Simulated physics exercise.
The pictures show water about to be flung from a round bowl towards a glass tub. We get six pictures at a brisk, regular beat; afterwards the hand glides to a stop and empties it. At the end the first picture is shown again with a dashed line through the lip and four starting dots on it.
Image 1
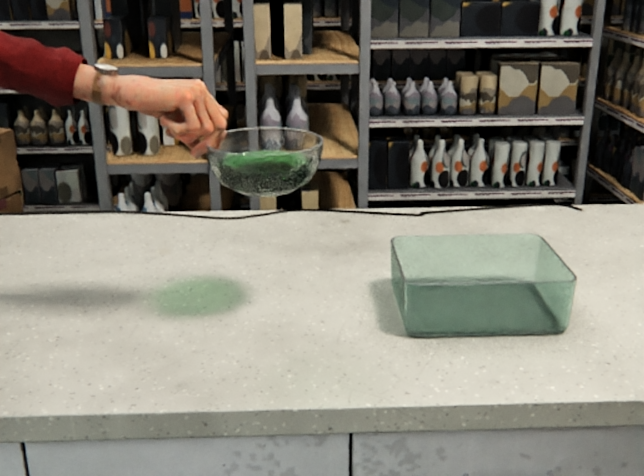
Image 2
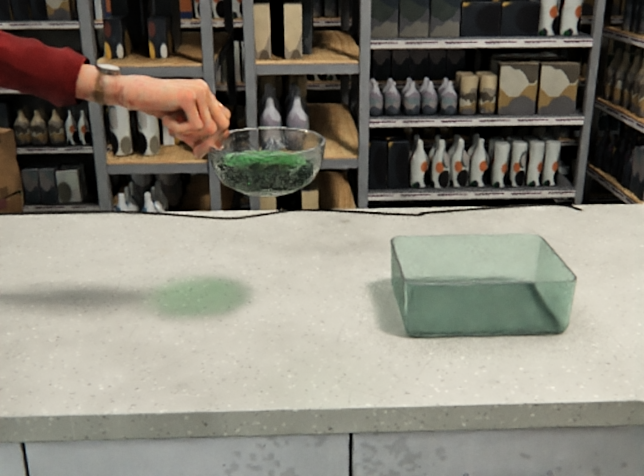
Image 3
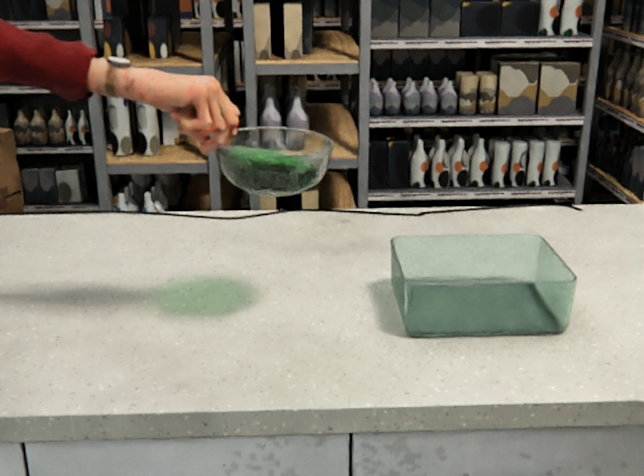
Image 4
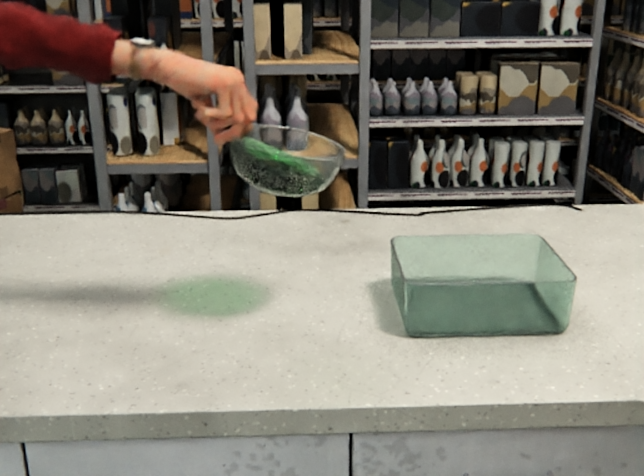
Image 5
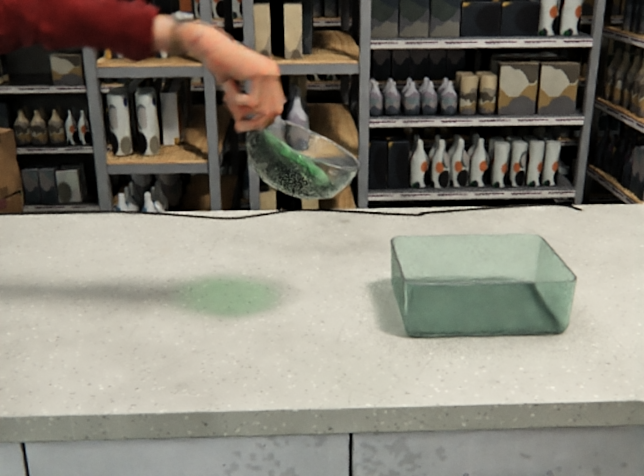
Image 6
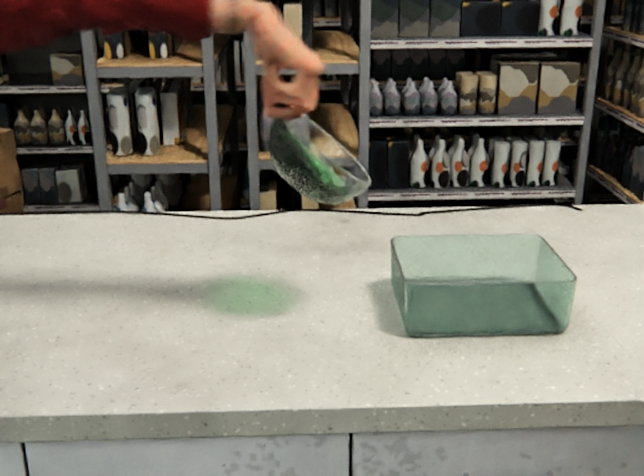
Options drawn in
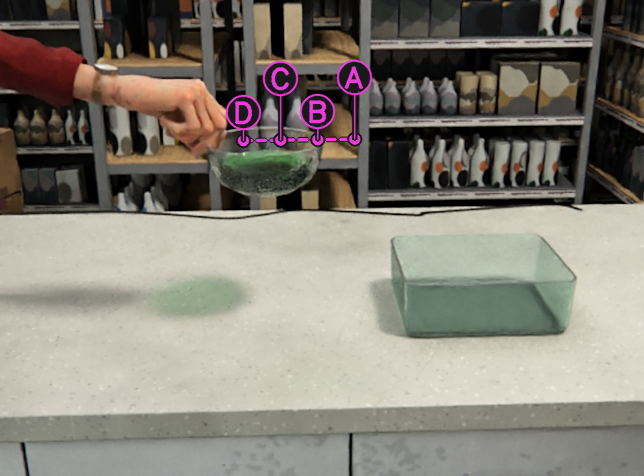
A hand in a red sleeve held a clear round bowl with something green in it above a pale counter, then moved it a little to the right and tilted it steeply toward a glass tub.
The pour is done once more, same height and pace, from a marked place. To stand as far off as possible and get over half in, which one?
Go for C.
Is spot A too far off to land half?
No, that is safe.
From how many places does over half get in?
Three of the four.
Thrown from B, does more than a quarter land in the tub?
Yes.
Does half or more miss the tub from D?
Yes, it does.
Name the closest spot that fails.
That would be D.
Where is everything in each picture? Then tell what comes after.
Upright, lip at (321, 139); tub from (404, 334) to (567, 330); nothing has left yet.
Upright, lip at (323, 139); nothing has left yet.
Tipped about 3°, lip at (331, 142); nothing has left yet.
Tipped about 11°, lip at (343, 150); nothing has left yet.
Tipped about 24°, lip at (358, 163); nothing has left yet.
Tipped about 40°, lip at (370, 178); nothing has left yet.
On the marked copy, A at (354, 139); B at (317, 139); C at (280, 140); D at (243, 140).
With A, about 78 % lands in the tub, 10 % falls short and 13 % goes beside or beyond.
With B, about 73 % lands in the tub, 6 % falls short and 21 % goes beside or beyond.
With C, about 65 % lands in the tub, 21 % falls short and 14 % goes beside or beyond.
With D, about 17 % lands in the tub, 77 % falls short and 6 % goes beside or beyond.
